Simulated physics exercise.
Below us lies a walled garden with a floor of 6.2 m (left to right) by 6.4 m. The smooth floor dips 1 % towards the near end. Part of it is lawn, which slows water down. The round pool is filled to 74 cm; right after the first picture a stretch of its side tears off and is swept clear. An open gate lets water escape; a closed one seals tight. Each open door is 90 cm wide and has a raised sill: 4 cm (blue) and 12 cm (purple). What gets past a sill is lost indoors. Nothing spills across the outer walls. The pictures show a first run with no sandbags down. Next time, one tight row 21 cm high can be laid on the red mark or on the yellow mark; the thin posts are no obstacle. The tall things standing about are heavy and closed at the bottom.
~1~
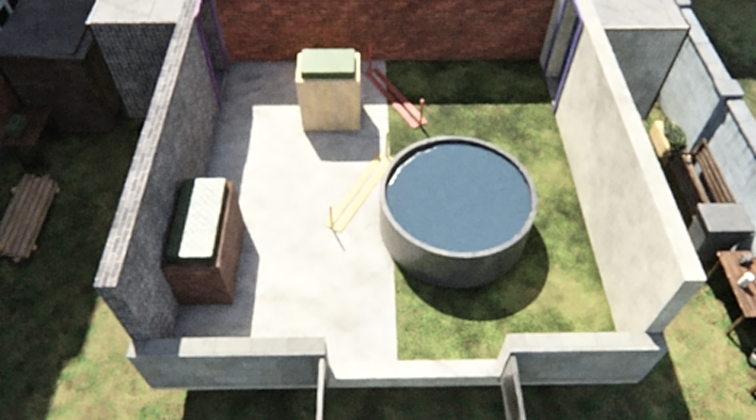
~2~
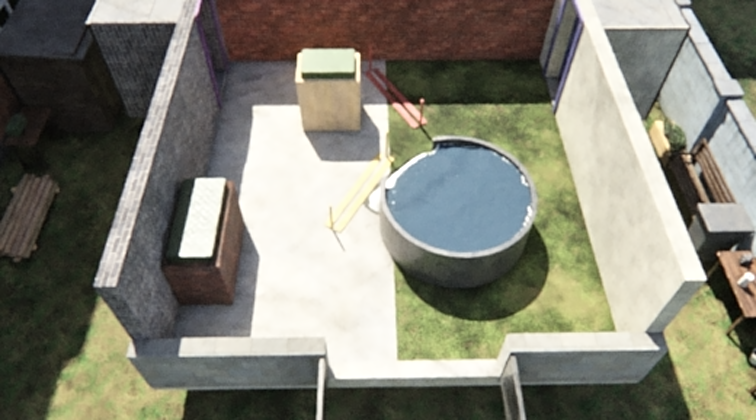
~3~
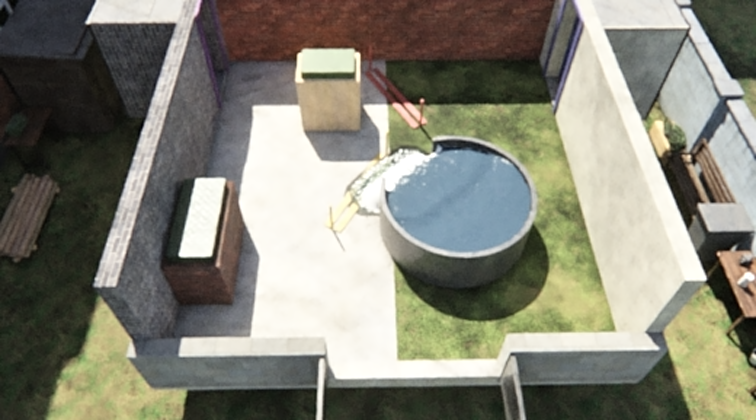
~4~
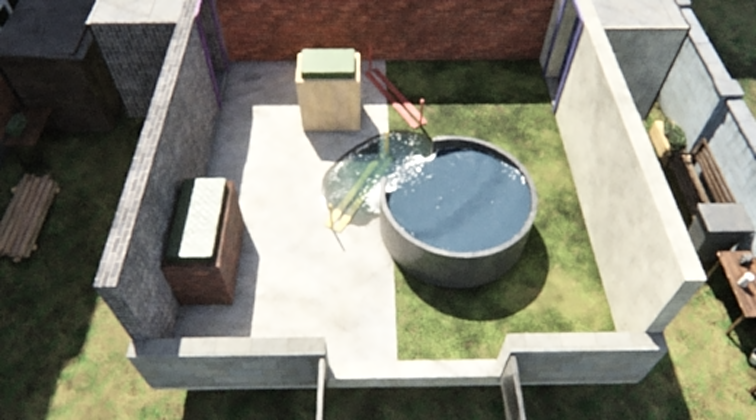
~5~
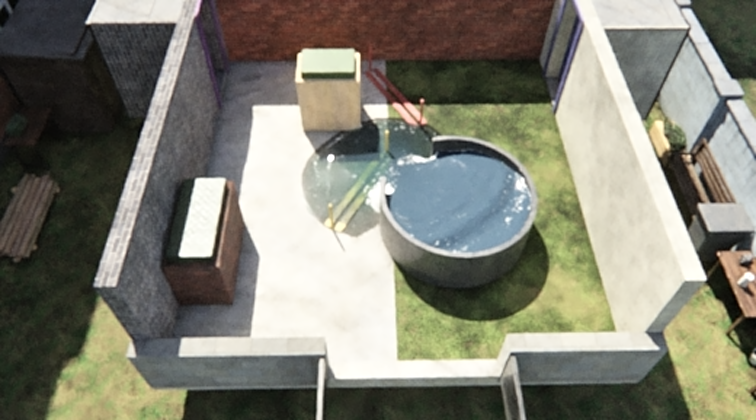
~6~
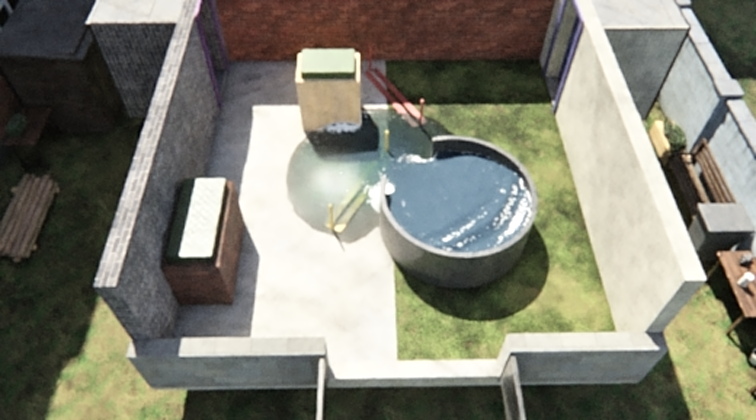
The video shows a walled garden from above, where still water in a round grey pool begins pouring out through its upper-left side, then spreads in a widening sheet across the pale paving while the pool's surface ripples.
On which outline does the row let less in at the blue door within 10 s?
The red mark.
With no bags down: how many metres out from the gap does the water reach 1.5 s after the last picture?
About 4.6 m.
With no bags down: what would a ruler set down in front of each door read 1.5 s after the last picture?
Depths in cm: Blue 0, purple 12.
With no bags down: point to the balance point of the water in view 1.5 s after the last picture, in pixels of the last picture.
Near (377, 179).
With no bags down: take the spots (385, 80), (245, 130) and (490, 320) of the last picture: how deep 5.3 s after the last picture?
In that order: 10, 11 and 1 cm.
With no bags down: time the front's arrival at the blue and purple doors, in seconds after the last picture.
Blue 3.4 s, purple 0.9 s.
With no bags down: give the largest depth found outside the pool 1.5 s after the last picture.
Up to some 37 cm.
Then, 0.7 s after the last picture water covers 35 % of the floor and is deepest (36 cm) near (346, 134) in the run without bags; in at the blue door, 0 L with no bags, 0 L with the row on red, 0 L on yellow.
Then, 1.5 s after the last picture water covers 40 % of the floor and is deepest (37 cm) near (221, 157) in the run without bags; in at the blue door, 0 L with no bags, 0 L with the row on red, 0 L on yellow.
Then, 2.8 s after the last picture water covers 60 % of the floor and is deepest (28 cm) near (199, 215) in the run without bags; in at the blue door, 0 L with no bags, 0 L with the row on red, 0 L on yellow.
Then, 5.3 s after the last picture water covers 85 % of the floor and is deepest (18 cm) near (210, 215) in the run without bags; in at the blue door, 5 L with no bags, 0 L with the row on red, 42 L on yellow.
Then, 9.3 s after the last picture water covers 95 % of the floor and is deepest (12 cm) near (199, 215) in the run without bags; in at the blue door, 52 L with no bags, 0 L with the row on red, 73 L on yellow.
